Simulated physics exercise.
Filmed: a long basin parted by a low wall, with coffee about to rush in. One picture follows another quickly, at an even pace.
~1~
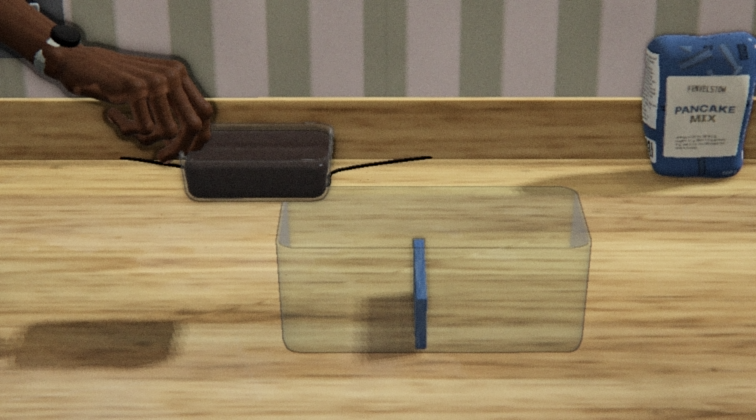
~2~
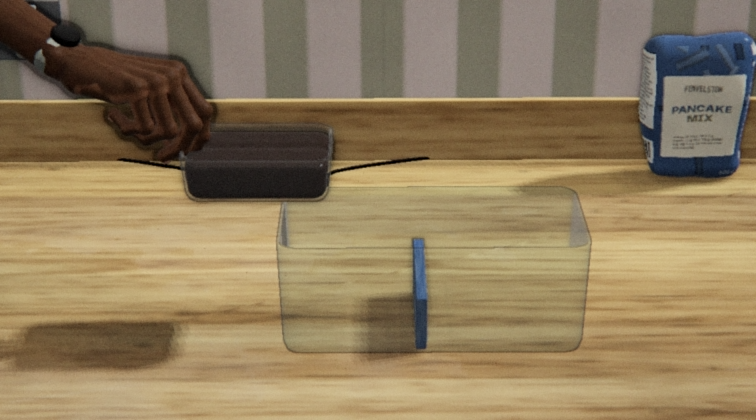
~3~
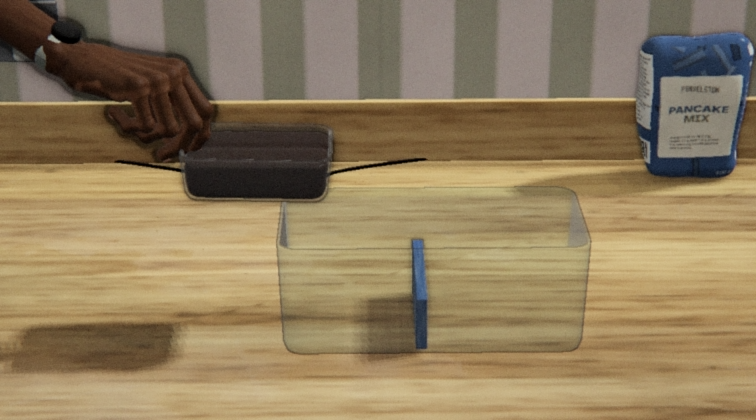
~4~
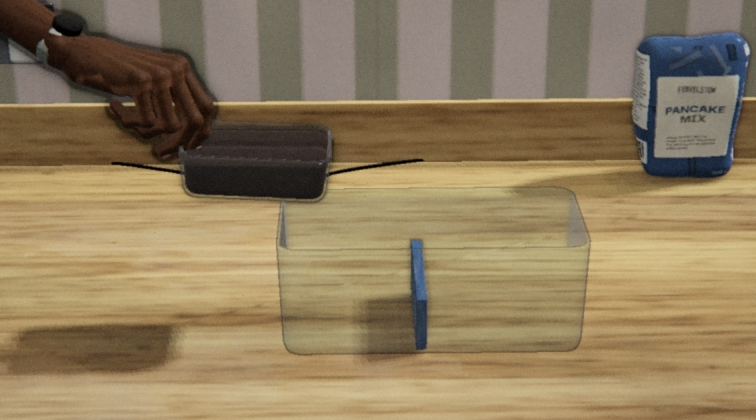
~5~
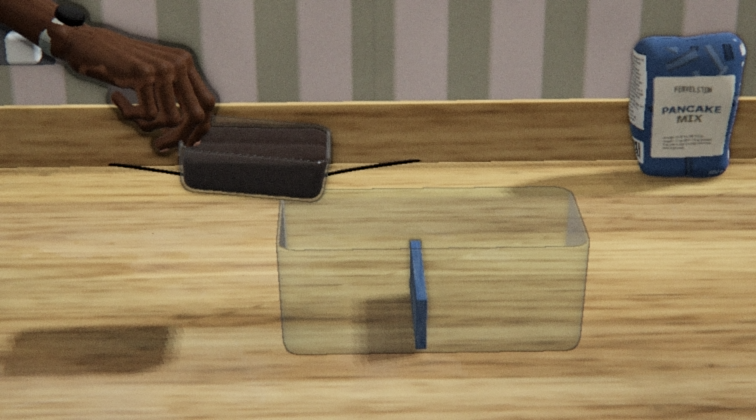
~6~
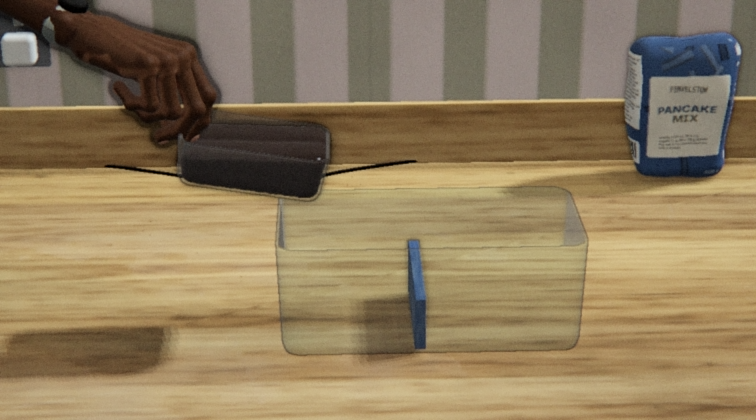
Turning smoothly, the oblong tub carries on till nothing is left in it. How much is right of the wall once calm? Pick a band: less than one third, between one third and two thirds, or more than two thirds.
It is between one third and two thirds.
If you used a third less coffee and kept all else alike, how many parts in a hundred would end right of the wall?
Estimate: Around 15 per cent.
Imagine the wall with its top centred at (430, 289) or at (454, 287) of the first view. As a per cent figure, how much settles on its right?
Note: Roughly 40 % in case one, 10 % in case two.
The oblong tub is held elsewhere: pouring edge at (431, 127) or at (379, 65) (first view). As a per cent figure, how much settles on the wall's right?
You'd see around 100 per cent, and then around 90 per cent.
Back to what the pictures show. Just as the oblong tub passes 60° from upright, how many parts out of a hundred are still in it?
About 25 per cent.
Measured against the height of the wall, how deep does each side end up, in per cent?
Once it is still, the left part shows 20 per cent and the right part 20.
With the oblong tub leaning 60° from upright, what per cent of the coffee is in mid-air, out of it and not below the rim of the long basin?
Airborne fraction: Approx. 40 %.
A moment on, the oblong tub is tipped part way and 26 per cent is still to pour, 30 is left of the wall and 6 right of it.
Next, the oblong tub is tipped on its side and 4 per cent is still to pour, 47 is left of the wall and 44 right of it.
Then the oblong tub is tipped right over and 0 per cent is still to pour, 55 is left of the wall and 44 right of it.
Later the oblong tub is tipped right over and 0 per cent is still to pour, 55 is left of the wall and 44 right of it.
In the end 55 per cent lies left of the wall, 44 right of it and 1 outside.
